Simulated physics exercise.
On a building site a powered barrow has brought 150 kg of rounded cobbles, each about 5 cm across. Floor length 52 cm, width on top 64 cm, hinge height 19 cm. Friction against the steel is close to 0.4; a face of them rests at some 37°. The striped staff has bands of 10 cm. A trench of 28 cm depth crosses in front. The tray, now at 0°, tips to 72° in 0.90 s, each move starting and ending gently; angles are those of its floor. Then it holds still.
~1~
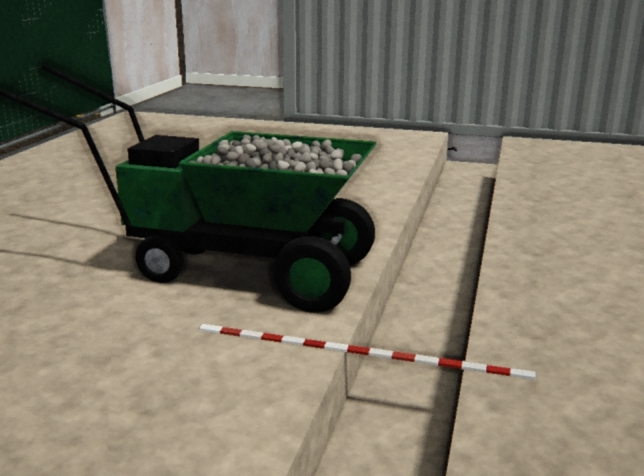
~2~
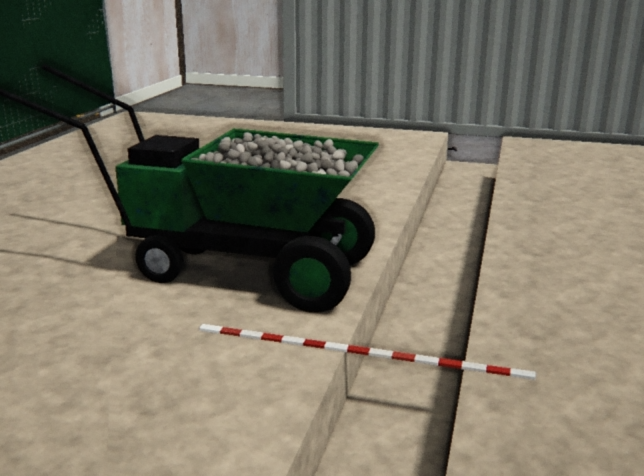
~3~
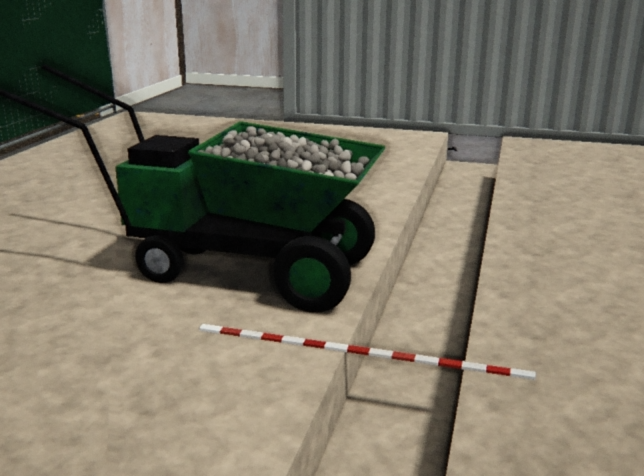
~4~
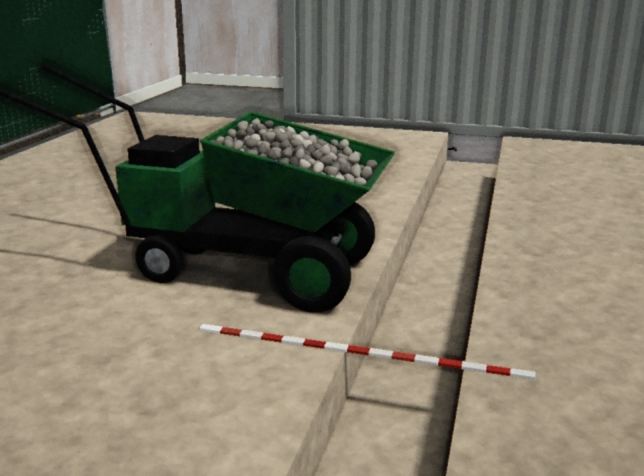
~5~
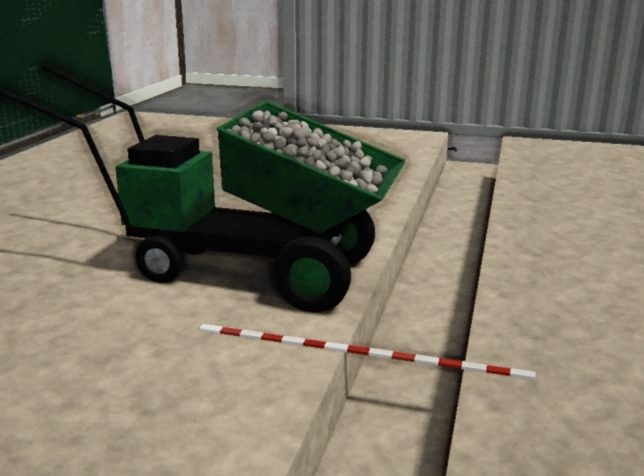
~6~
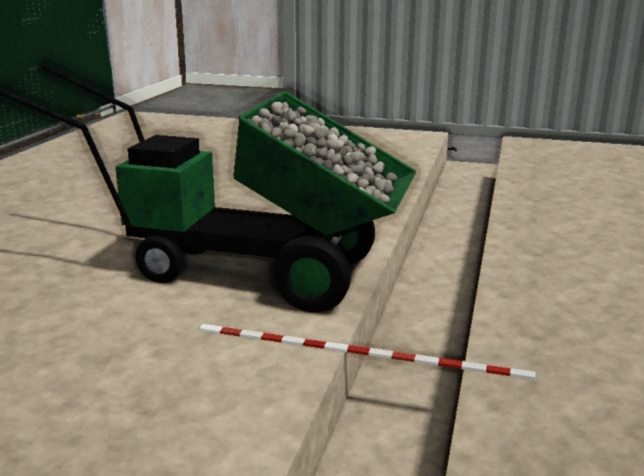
A green powered barrow loaded with rounded grey stones stood still beside a trench, and its tray gradually tilted up at the back, leaning steeper toward the right with the stones still inside.
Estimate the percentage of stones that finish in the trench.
About 63 per cent.
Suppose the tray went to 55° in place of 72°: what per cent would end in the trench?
In that case some 35 per cent.
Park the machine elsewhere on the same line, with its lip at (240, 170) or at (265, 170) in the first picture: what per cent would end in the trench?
Near 70 per cent from the first place, 100 from the second.
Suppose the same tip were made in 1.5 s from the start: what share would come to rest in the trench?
Then about 70 per cent.
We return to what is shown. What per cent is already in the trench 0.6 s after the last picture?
About 20 per cent by then.
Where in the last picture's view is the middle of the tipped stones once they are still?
Around (459, 329).
Then, 0.3 s after the last picture the floor is at 61°, 100 % in the tray; the foremost stones are at (432, 245).
Then, 0.6 s after the last picture the floor is at 72°, 59 % in the tray, 22 % in the trench, 18 % past the trench; the foremost stones are at (535, 315).
Then, 1.0 s after the last picture the floor is at 72°, 25 % in the tray, 39 % in the trench, 36 % past the trench; the foremost stones are past the picture's edge.
Then, 2.9 s after the last picture the floor is at 72°, 0 % in the tray, 63 % in the trench, 37 % past the trench; the foremost stones are past the picture's edge.
